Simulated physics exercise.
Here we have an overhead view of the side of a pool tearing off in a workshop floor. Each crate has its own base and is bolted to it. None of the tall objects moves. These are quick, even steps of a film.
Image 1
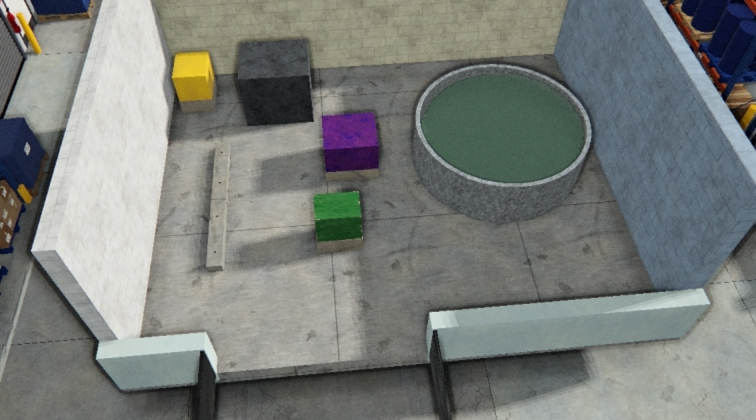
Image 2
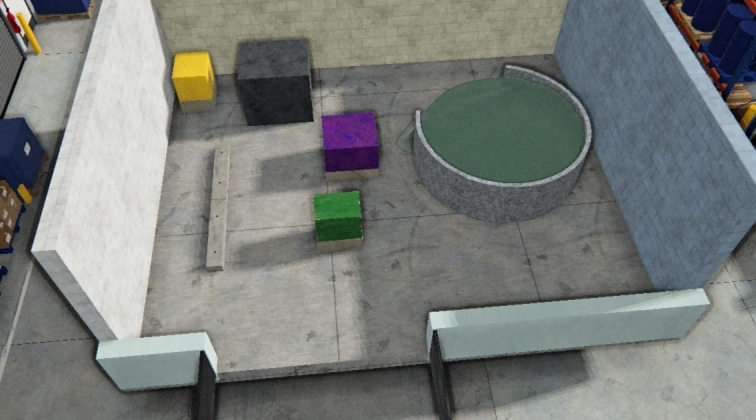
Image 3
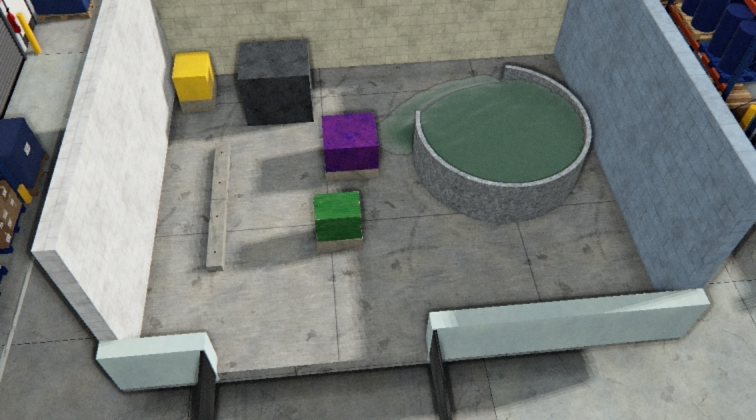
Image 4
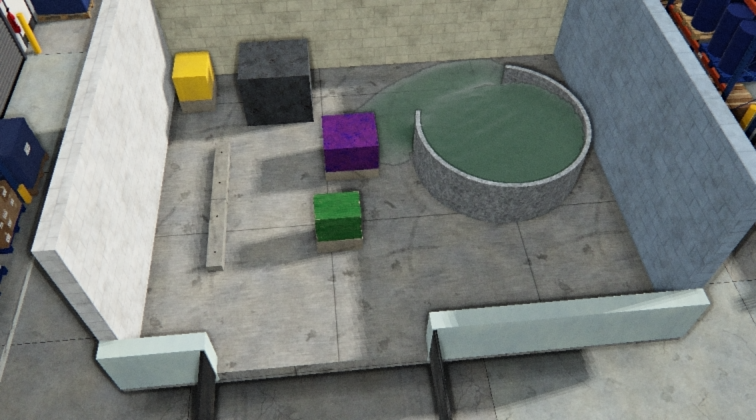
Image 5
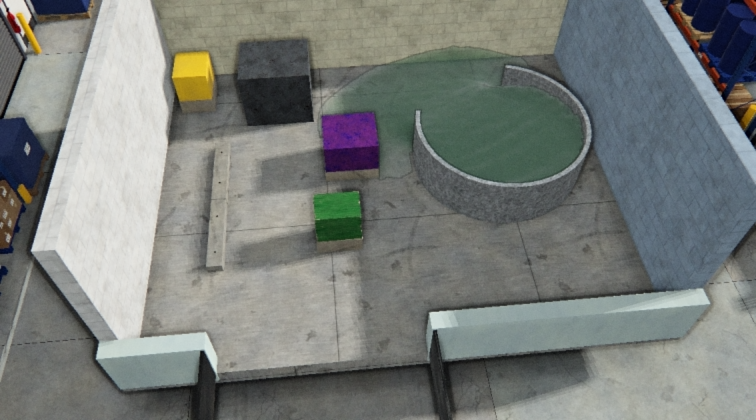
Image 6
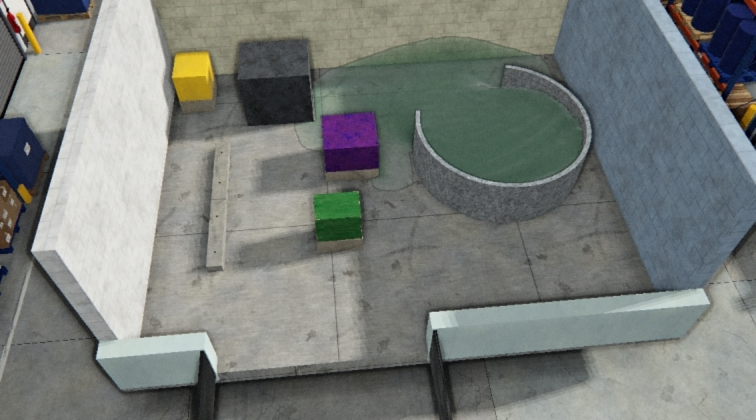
Green water held in a round grey stone tank at the right of a walled workshop floor, seen from a high, fixed camera, starts pouring out when a section of the tank's far left side goes missing. A purple block and a green block sit near the middle, with yellow and dark grey blocks at the back left beside a low strip. The water spreads thinly leftward, around the purple block, and back against the brick wall.
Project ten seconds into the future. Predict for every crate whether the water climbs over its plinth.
The purple crate is hit by the water; the green crate is spared; the yellow crate is hit by the water.
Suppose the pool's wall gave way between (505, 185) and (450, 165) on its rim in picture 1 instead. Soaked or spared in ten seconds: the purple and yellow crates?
Purple stays untouched; yellow stays untouched.
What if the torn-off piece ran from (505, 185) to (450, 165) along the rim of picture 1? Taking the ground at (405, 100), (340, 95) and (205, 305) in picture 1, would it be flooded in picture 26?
The first point is unwetted, the second unwetted, the third swamped.
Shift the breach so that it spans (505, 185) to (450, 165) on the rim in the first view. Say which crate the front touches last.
It's the yellow crate.
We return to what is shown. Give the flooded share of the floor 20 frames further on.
Roughly 65 percent, I'd say.
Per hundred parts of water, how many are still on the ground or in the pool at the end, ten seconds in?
The share not yet gone is roughly 82 percent.
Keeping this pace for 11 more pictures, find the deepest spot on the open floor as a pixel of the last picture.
I'd put it around (178, 78).
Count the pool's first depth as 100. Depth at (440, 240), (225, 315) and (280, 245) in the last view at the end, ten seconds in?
Going in order, roughly 10, 14 and 10 %.
A moment on, water covers 30 % of the floor; the purple crate water round its plinth, the green crate water round its plinth, the yellow crate water round its plinth.
Next, water covers 35 % of the floor; the purple crate water round its plinth, the green crate water round its plinth, the yellow crate water round its plinth.
Then, water covers 65 % of the floor; the purple crate water round its plinth, the green crate water round its plinth, the yellow crate water round its plinth.
Later, water covers 90 % of the floor; the purple crate water round its plinth, the green crate water round its plinth, the yellow crate water round its plinth.
In the end, water covers 95 % of the floor; the purple crate was topped, the green crate stayed above the water, the yellow crate was topped.
